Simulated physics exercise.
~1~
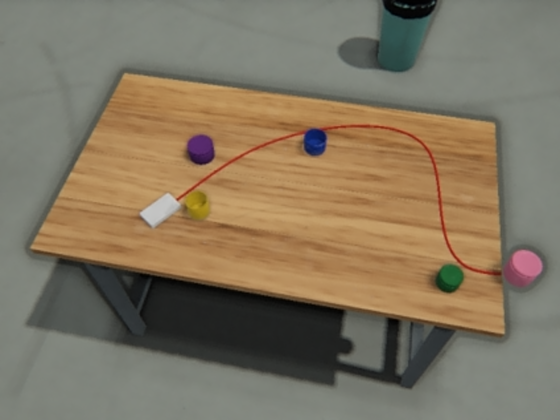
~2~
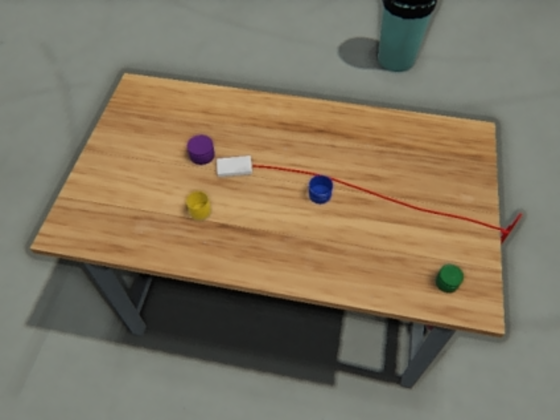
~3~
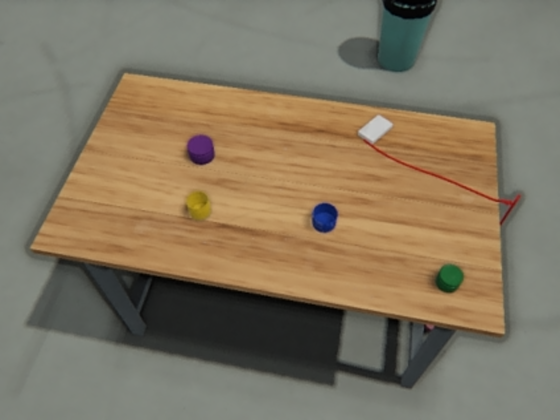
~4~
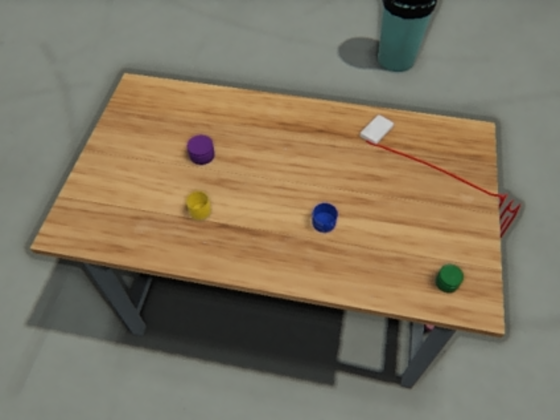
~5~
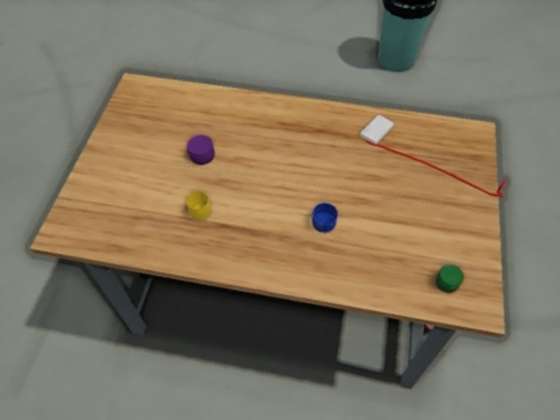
Wooden table with a pink object falling off the right edge, its red cable dragging a white block and shifting a blue cup.
